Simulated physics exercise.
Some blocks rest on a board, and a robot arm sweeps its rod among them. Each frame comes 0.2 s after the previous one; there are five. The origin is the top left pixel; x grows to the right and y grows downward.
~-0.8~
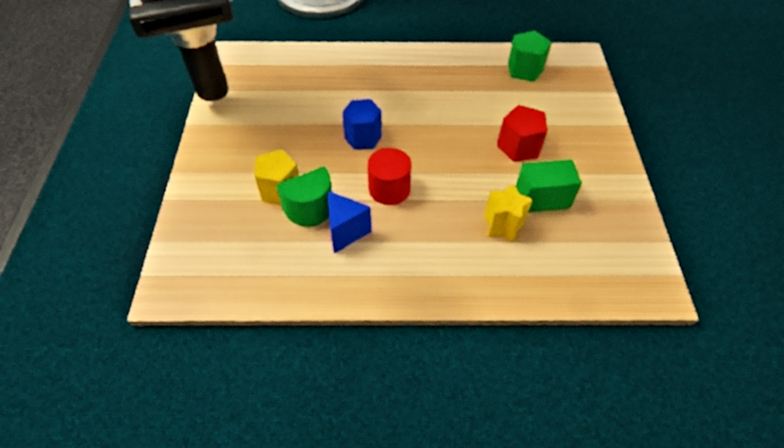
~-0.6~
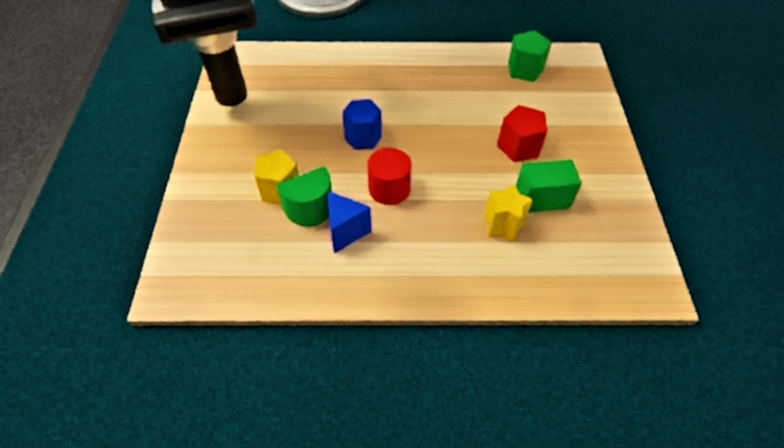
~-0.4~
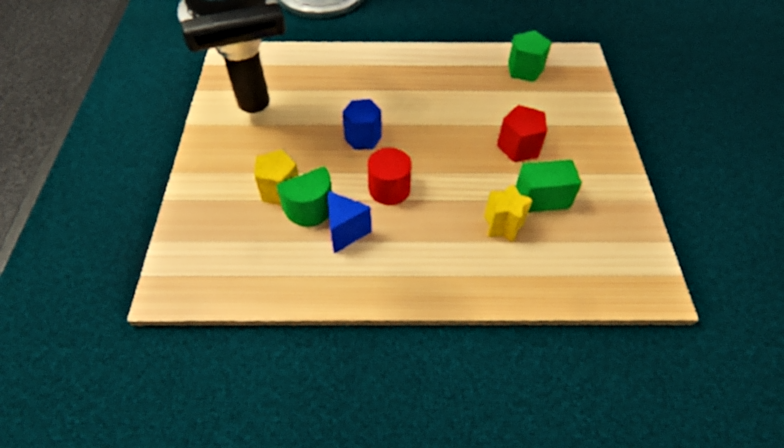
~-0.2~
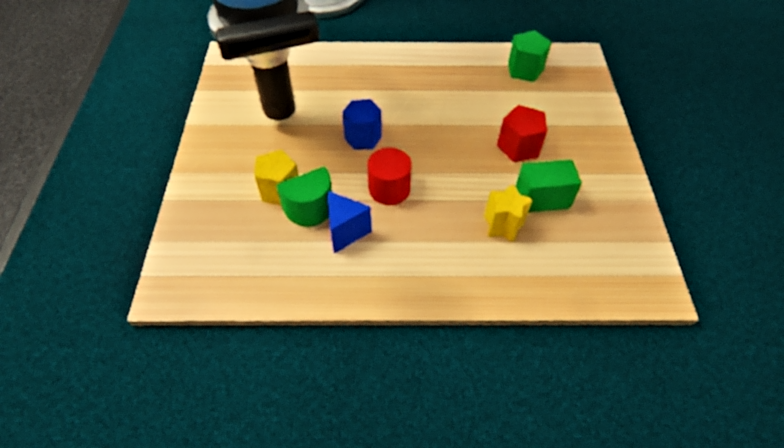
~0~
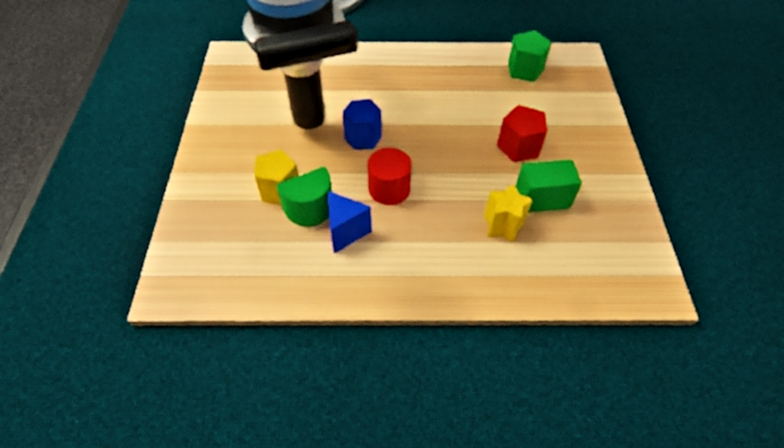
A robot arm's black rod starts near the upper left corner of a wooden board and glides steadily right and slightly downward. It passes above the yellow block and comes close to the left side of the blue hexagonal block, while the scattered red, green, blue and yellow blocks all stay still.
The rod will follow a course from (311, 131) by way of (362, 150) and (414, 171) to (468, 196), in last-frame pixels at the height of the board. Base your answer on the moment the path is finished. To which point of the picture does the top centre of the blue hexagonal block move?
The middle of its upper face should be somewhere near (409, 112).
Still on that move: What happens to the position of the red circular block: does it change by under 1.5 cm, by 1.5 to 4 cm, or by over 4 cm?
Once the path is done, the red circular block lies 1.5 to 4 cm from its present place.
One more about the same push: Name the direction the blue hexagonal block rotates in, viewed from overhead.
From above, it looks like the blue hexagonal block goes counterclockwise.
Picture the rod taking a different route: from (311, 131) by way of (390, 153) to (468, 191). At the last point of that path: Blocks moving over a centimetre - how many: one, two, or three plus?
I'd say one block gets moved.
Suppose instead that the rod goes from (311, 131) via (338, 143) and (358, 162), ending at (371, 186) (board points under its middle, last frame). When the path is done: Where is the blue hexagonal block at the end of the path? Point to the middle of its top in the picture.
I expect it at (382, 115).
On the path given first. One third of the way, rod (362, 138); blue hexagonal block (393, 112), turned 55° anticlockwise.
Two thirds of the way, rod (416, 160); blue hexagonal block (409, 112), turned 95° anticlockwise; red circular block (400, 174).
At the end, rod (470, 184); blue hexagonal block (409, 112), turned 95° anticlockwise; red circular block (401, 174); yellow star block still.
